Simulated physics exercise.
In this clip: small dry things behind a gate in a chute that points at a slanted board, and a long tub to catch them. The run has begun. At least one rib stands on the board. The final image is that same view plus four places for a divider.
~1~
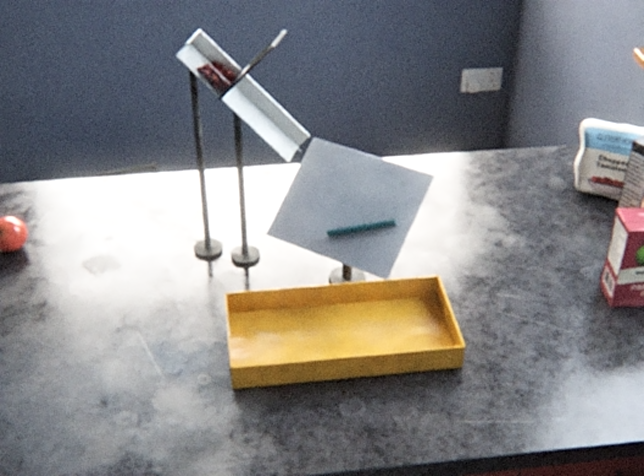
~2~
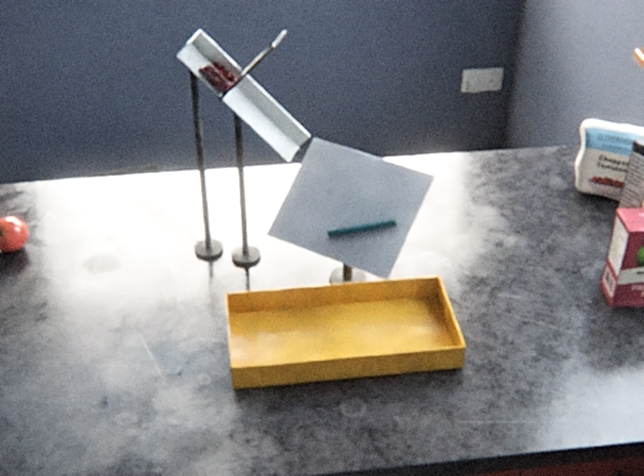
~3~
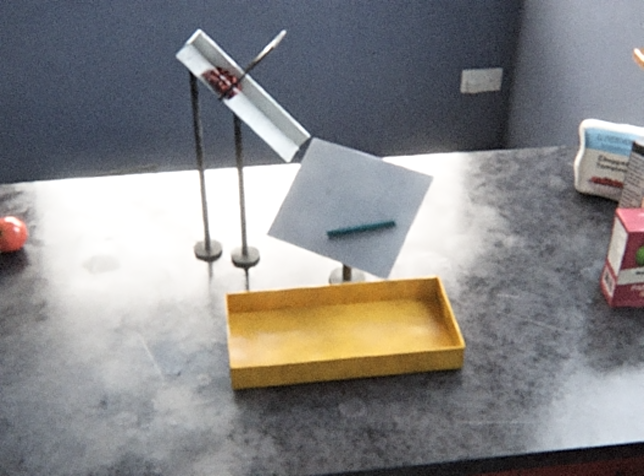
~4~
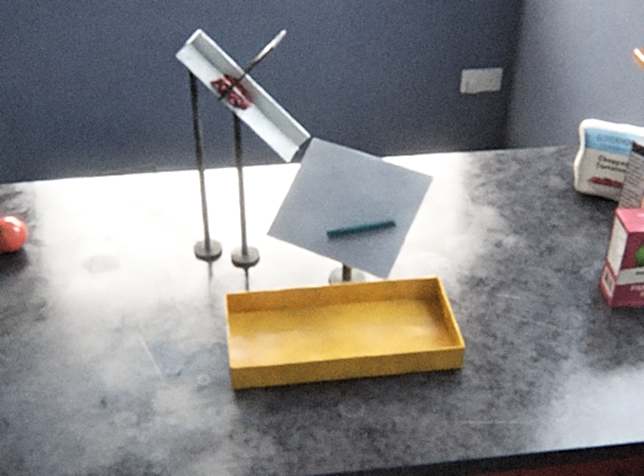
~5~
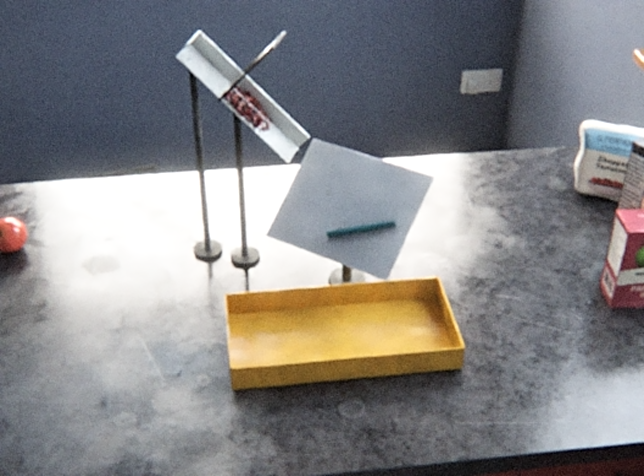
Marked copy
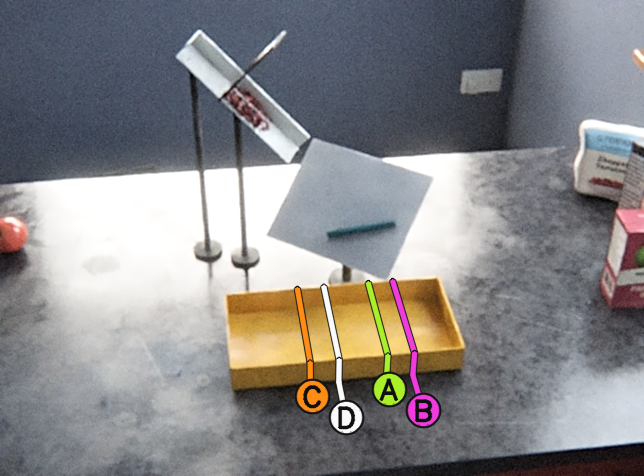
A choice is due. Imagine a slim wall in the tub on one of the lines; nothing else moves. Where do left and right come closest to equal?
C.
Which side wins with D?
The left side.
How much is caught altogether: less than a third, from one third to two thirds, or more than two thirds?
About that: From one third to two thirds.
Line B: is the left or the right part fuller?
Left.
On the marked copy, line A crosses the front rim at (387, 354); line B crosses the front rim at (414, 352); line C crosses the front rim at (310, 361); line D crosses the front rim at (339, 359).
With A, of what is caught, all on the left of the divider, none on the right.
With B, of what is caught, all on the left of the divider, none on the right.
With C, of what is caught, about two thirds on the left of the divider, about a third on the right.
With D, of what is caught, nearly all on the left of the divider, a stray few on the right.
